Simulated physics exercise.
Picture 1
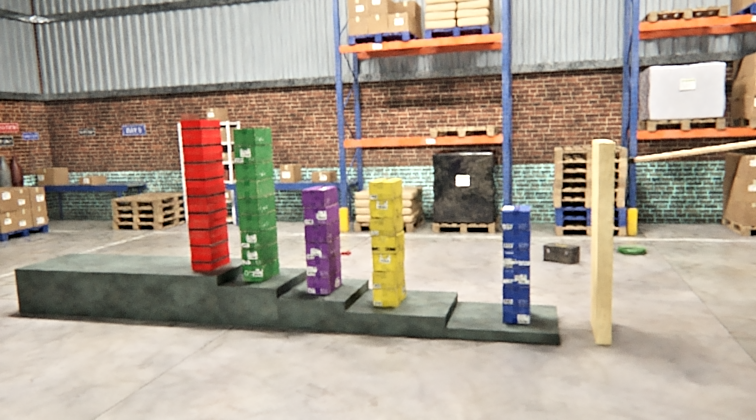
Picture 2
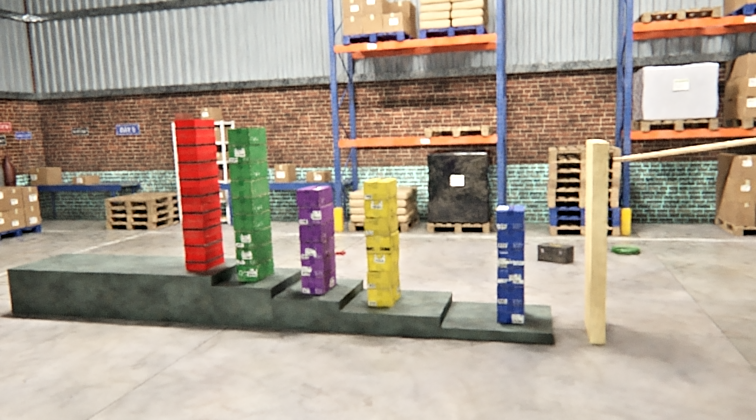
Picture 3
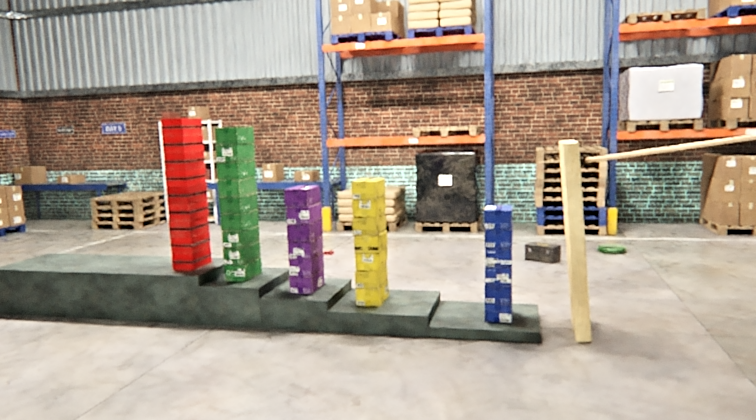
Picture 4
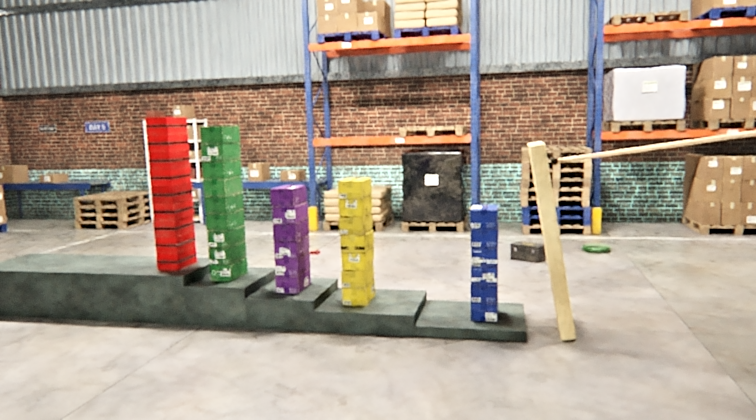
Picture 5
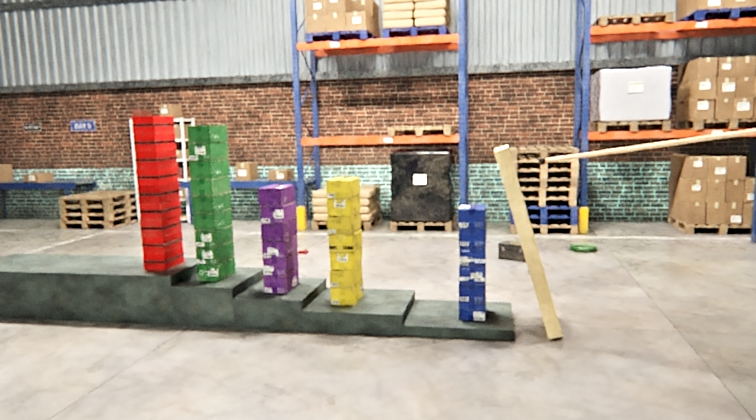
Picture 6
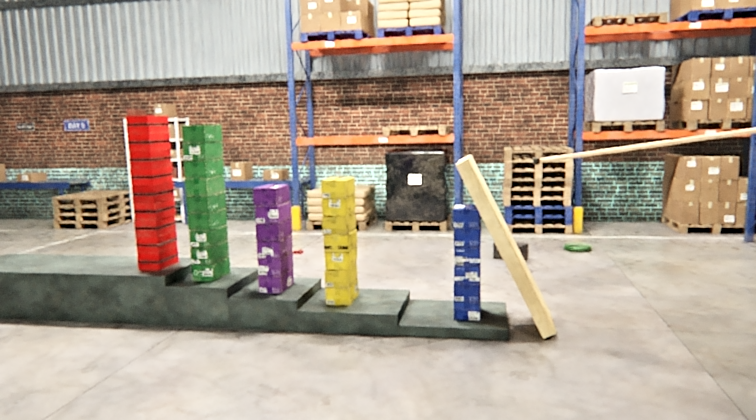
A pale wooden board stands upright at the right of a warehouse, seen from the front at a slight height, with brick walls and loaded racks behind. Left of it, stacks of red, green, purple, yellow and blue parcels stand on dark steps descending rightward. A thin pole from the right pushes the board's top leftward, then stays still as the board leans further, while the camera pans slightly right.
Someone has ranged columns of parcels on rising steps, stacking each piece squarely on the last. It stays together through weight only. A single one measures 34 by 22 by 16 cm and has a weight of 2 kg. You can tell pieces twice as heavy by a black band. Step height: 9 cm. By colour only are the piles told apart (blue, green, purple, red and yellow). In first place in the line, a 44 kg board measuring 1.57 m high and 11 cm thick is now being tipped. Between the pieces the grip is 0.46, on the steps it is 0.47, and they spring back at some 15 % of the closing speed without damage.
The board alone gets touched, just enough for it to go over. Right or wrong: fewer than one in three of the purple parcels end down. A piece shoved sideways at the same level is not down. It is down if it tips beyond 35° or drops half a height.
Right.
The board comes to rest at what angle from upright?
I'd say it's close to 75° from upright.
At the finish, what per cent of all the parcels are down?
About 25 per cent.
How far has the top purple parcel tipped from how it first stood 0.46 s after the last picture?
Around 0° from its start.
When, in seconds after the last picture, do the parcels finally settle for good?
2.0 s, roughly.
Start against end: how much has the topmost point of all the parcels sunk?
About 0 cm.
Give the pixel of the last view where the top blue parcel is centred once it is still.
Near (349, 293).
Then, 0.26 s after the last picture, board 45° from upright; none of the 6 purple parcels down (1 of 37 in all colours); top purple parcel unmoved; top blue parcel leaning 23°, 8 cm lower.
Then, 0.46 s after the last picture, board 73° from upright; none of the 6 purple parcels down (5 of 37 in all colours); top purple parcel unmoved; top blue parcel leaning 66°, 51 cm lower.
Then, 1.00 s after the last picture, board 77° from upright; none of the 6 purple parcels down (10 of 37 in all colours); top purple parcel unmoved; top yellow parcel on its side.
At rest, board 77° from upright; none of the 6 purple parcels down (10 of 37 in all colours); top purple parcel unmoved; top yellow parcel upside down. That is 0 per cent. As the last picture would show them, middles, top purple parcel near (271, 195), top yellow parcel near (505, 279).
